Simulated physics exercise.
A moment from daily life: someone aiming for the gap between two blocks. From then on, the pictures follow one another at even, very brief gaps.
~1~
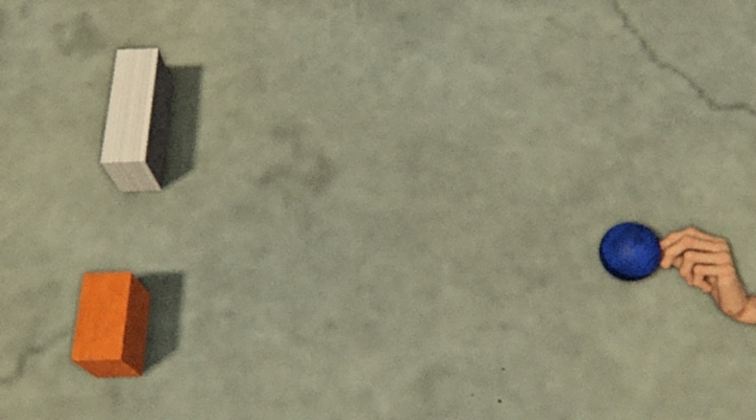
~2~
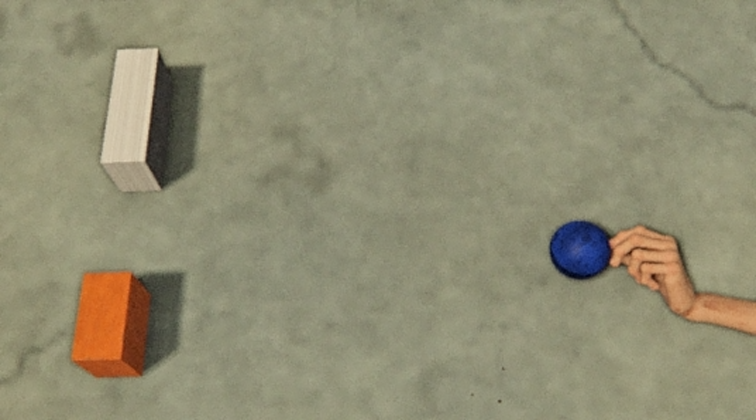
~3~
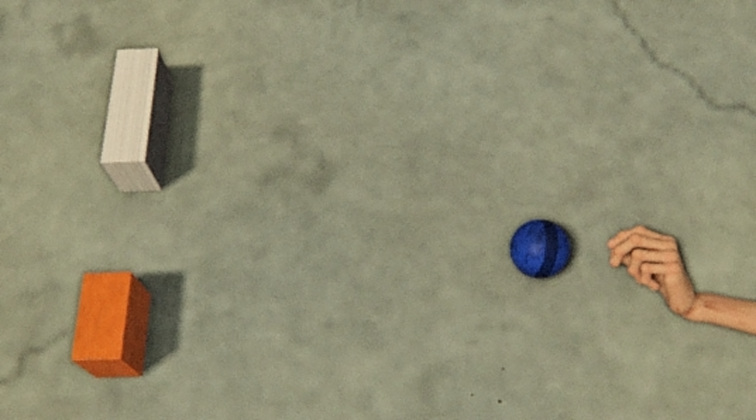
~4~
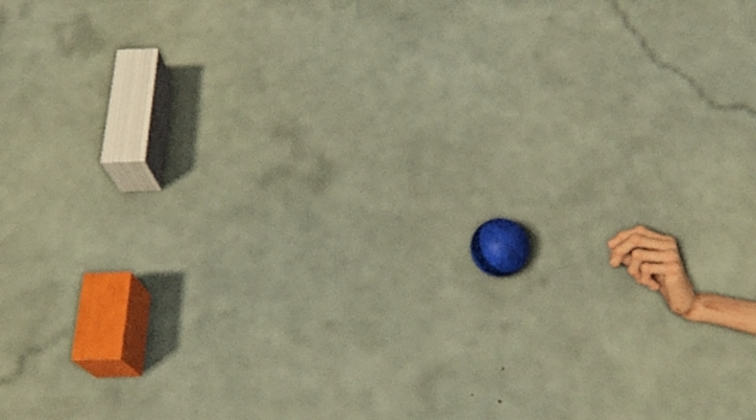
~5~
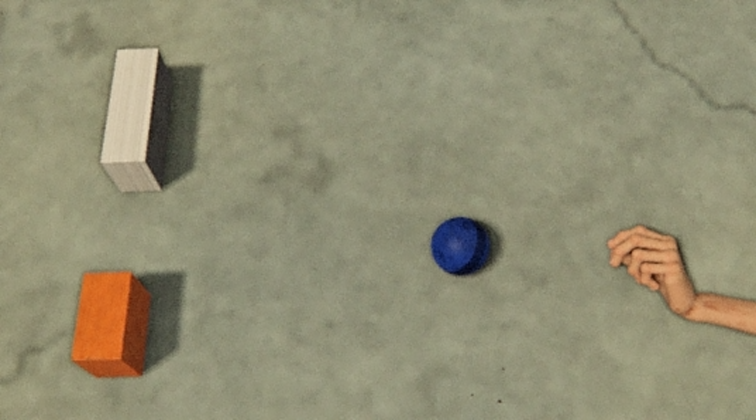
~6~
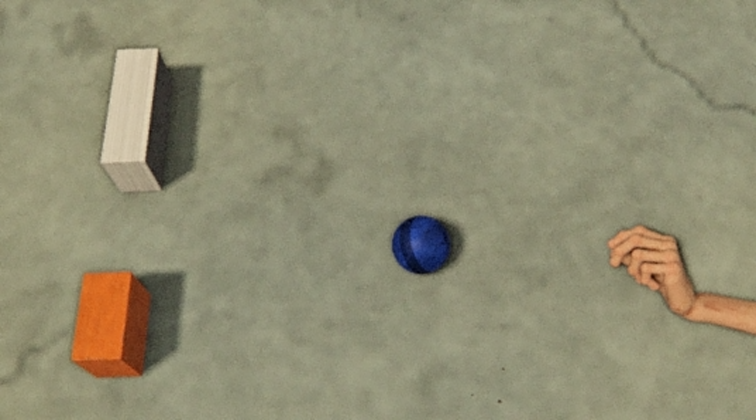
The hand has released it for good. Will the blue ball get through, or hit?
Most likely it succeeds in getting past.
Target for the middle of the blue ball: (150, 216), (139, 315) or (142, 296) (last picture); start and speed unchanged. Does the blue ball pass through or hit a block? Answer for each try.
It goes through; meets a block; meets a block.
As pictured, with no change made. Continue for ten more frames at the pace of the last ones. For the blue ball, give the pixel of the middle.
I'd put it somewhere near (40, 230).
Then, 0.66 s later than the last frame, blue ball heading on.
When it is over, the blue ball passes through its gap.
